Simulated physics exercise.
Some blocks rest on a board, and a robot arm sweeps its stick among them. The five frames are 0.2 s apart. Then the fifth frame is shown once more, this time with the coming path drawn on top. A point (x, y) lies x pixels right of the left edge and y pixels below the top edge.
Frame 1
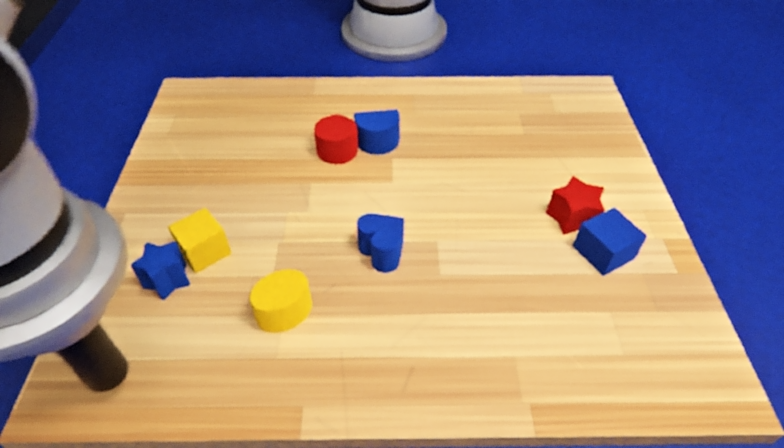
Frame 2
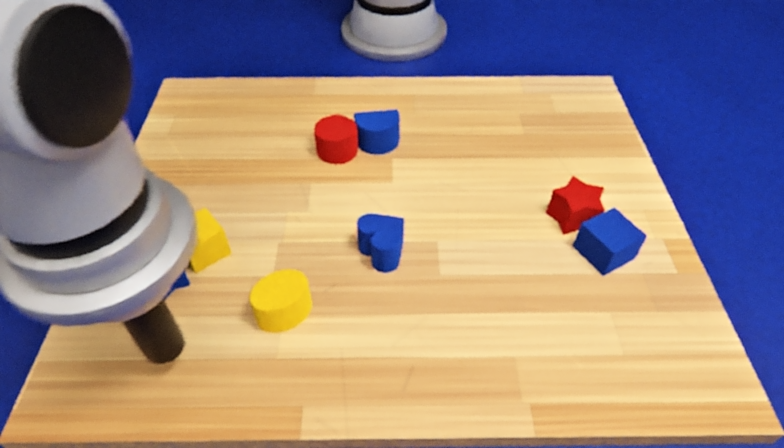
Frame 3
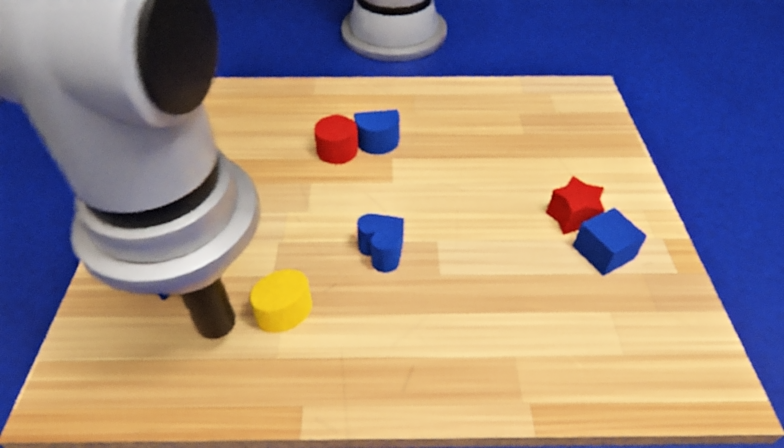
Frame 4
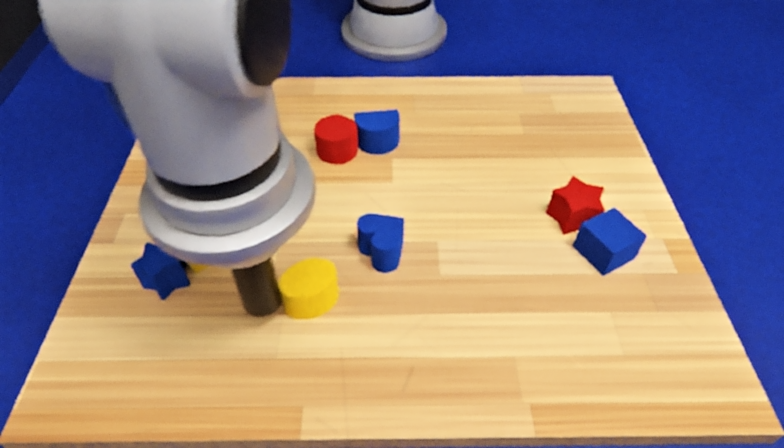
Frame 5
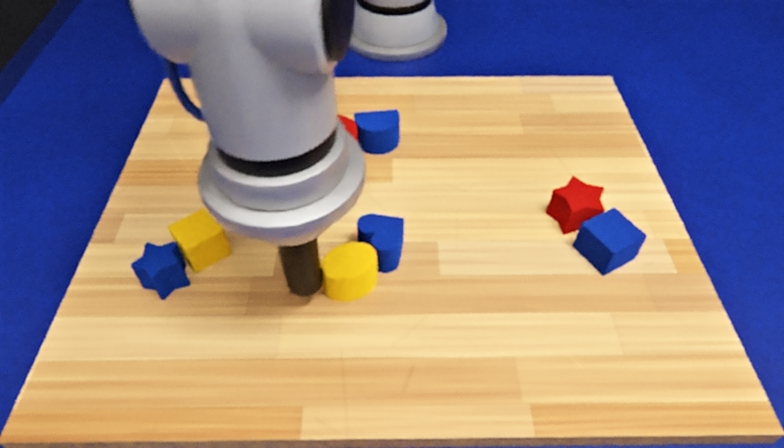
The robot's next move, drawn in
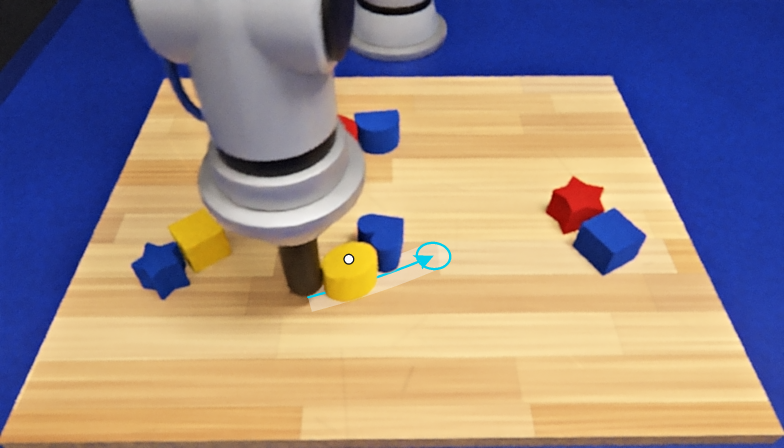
The robot arm moves right and pushes the yellow block across the board beside the blue heart-shaped block.
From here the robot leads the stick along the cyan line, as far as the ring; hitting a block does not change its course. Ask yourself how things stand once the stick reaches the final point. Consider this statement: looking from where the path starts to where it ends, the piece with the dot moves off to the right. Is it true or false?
The statement is correct.
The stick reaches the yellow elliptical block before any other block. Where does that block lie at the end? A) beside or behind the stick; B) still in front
That would be B.
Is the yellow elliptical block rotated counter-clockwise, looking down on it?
Short answer: No.
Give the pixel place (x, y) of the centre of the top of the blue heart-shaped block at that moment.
I'd say the blue heart-shaped block ends with its top centre at (409, 214).
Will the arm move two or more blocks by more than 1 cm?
Answer: Yes.
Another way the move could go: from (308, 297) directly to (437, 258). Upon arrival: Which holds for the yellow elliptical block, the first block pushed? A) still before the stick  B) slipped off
Answer: A.
Drawn move, from (308, 297) over (374, 278) to (434, 256); the dot is on the yellow elliptical block.
What follows on the original path. One third of the way, stick at (351, 269); yellow elliptical block at (396, 250); blue heart-shaped block at (399, 220), turned 55° anticlockwise.
Two thirds of the way, stick at (395, 255); yellow elliptical block at (441, 242), turned 25° clockwise; blue heart-shaped block at (401, 218), turned 70° anticlockwise.
At the end, stick at (435, 240); yellow elliptical block at (481, 236), turned 50° clockwise; blue heart-shaped block at (409, 214), turned 95° anticlockwise.
